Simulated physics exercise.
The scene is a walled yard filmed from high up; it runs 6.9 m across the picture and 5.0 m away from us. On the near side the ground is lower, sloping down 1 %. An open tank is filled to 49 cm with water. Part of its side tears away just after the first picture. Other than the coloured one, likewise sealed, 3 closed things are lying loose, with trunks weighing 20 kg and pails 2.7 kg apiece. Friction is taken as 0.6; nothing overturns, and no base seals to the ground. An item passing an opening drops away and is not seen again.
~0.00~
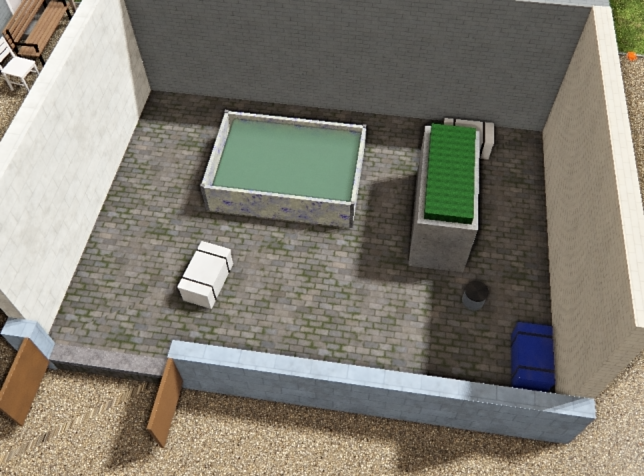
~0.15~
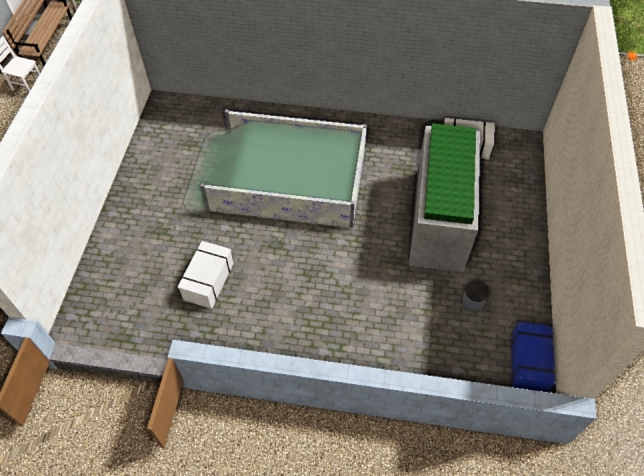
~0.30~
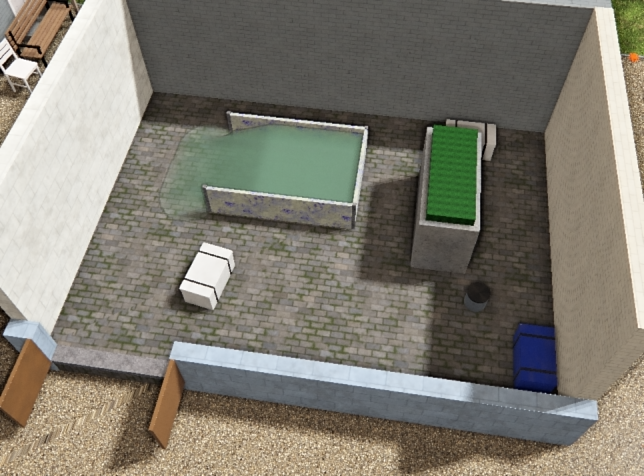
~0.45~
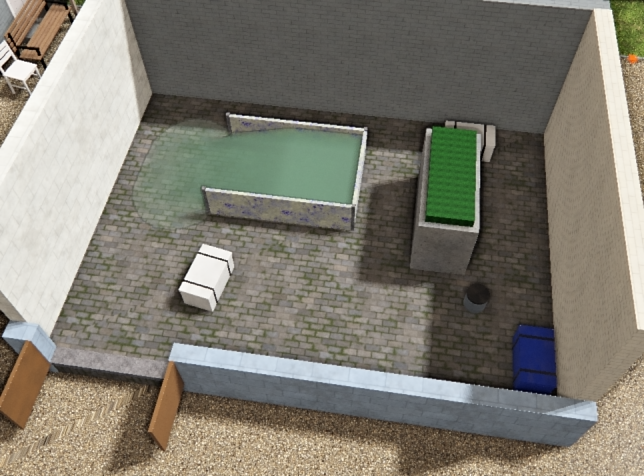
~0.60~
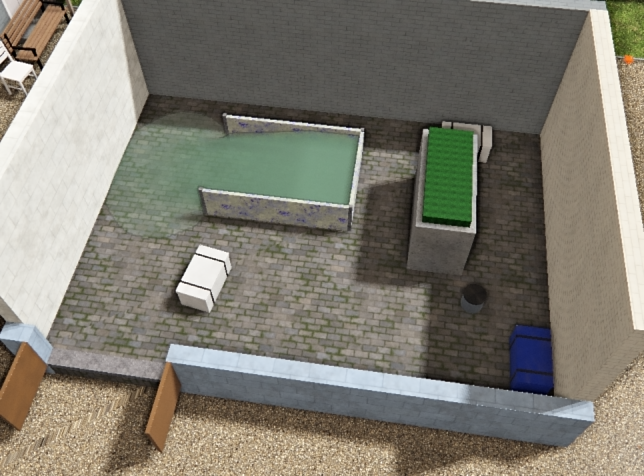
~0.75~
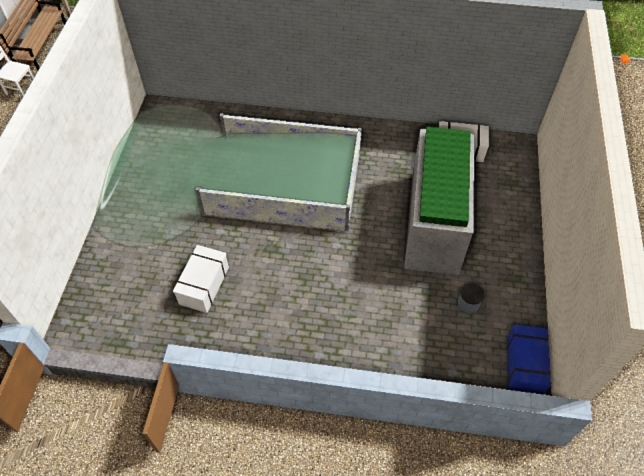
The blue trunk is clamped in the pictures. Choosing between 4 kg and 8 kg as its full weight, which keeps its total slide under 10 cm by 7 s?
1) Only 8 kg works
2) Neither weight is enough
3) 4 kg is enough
3.
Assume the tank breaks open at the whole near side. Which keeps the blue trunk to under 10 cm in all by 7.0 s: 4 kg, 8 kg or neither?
Answer: Neither of them.
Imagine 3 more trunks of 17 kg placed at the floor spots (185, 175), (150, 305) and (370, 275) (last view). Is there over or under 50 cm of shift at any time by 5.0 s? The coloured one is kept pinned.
First one went beyond, second went beyond, third stayed within.
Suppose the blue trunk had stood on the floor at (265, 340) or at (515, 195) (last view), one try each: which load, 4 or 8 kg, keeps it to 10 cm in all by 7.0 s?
Well, the little one does for the first, nothing does it for the second.
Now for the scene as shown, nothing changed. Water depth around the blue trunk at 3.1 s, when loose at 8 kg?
0 cm, roughly.
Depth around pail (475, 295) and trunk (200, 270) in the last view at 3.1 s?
0 and 0 cm.
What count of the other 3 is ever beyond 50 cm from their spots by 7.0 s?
I make it 1.
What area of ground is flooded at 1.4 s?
That flooded area is roughly 9.0 m2.
After 1.4 s the blue trunk would be 0 cm from its start with 4 kg and 0 cm from its start with 8 kg; 0 cm of water round it then.
After 3.1 s the blue trunk would be 0 cm from its start with 4 kg and 0 cm from its start with 8 kg; 0 cm of water round it then.
After 4.9 s the blue trunk would be 0 cm from its start with 4 kg and 0 cm from its start with 8 kg; 0 cm of water round it then.
After 7.0 s the blue trunk would be 0 cm from its start with 4 kg and 0 cm from its start with 8 kg; 0 cm of water round it then.
